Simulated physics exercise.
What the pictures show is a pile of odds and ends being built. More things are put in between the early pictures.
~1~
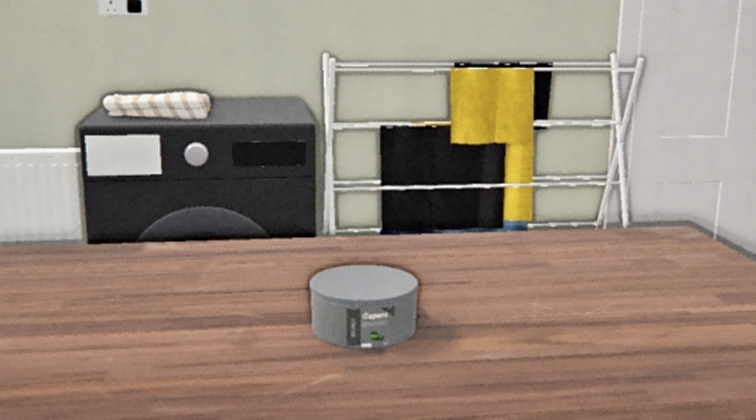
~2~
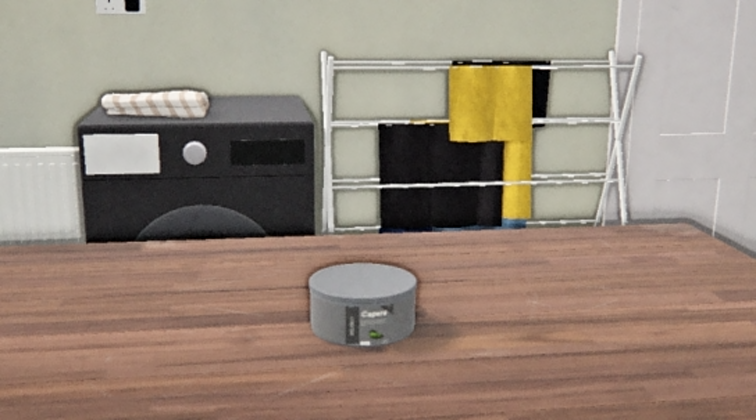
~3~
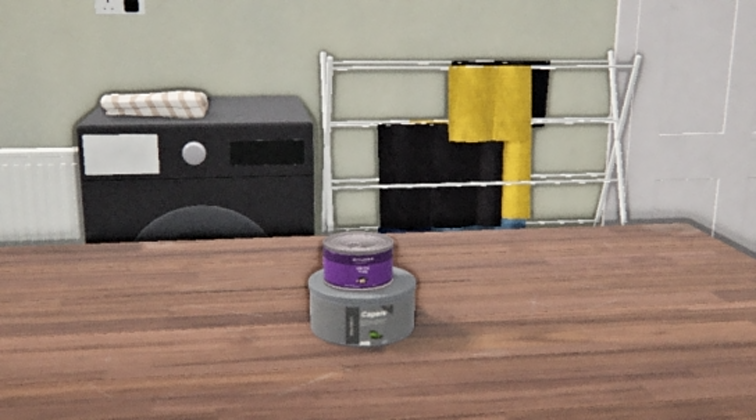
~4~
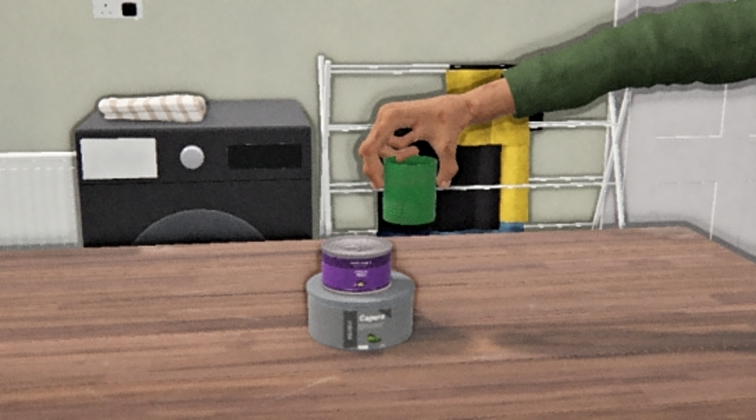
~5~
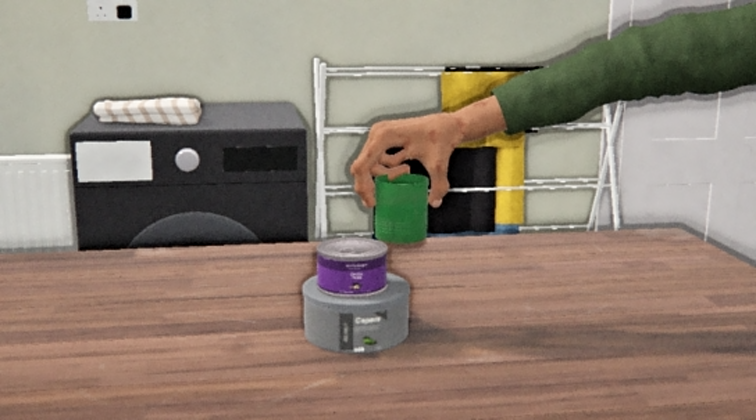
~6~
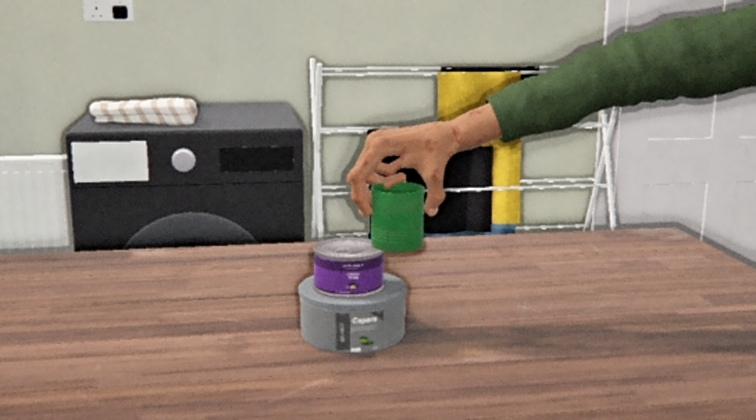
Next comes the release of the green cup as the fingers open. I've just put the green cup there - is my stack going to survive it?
The pile fails to rest steadily.
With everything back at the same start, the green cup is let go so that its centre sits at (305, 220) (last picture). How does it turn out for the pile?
After that, the pile falls over.
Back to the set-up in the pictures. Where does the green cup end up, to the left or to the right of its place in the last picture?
Pretty clearly in the rightward direction.
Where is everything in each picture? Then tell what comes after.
The last thing is not in view yet, in the first frame.
The last thing is not in view yet, in the second frame.
The last thing is not in view yet; purple tub (358, 261), in the third frame.
On its way; green cup (410, 190); purple tub (356, 264), in the fourth frame.
On its way; green cup (401, 208); purple tub (352, 267), in the fifth frame.
Set down, still held; green cup (397, 217); purple tub (349, 267), in the sixth frame.
Then, 0.30 s after the last picture, green cup now fallen.
Then, 0.40 s after the last picture, things are still on the move.
At rest, fallen, green cup; the other 2 in place. Seen from the same camera at the end, green cup near (492, 300). The pile comes apart.
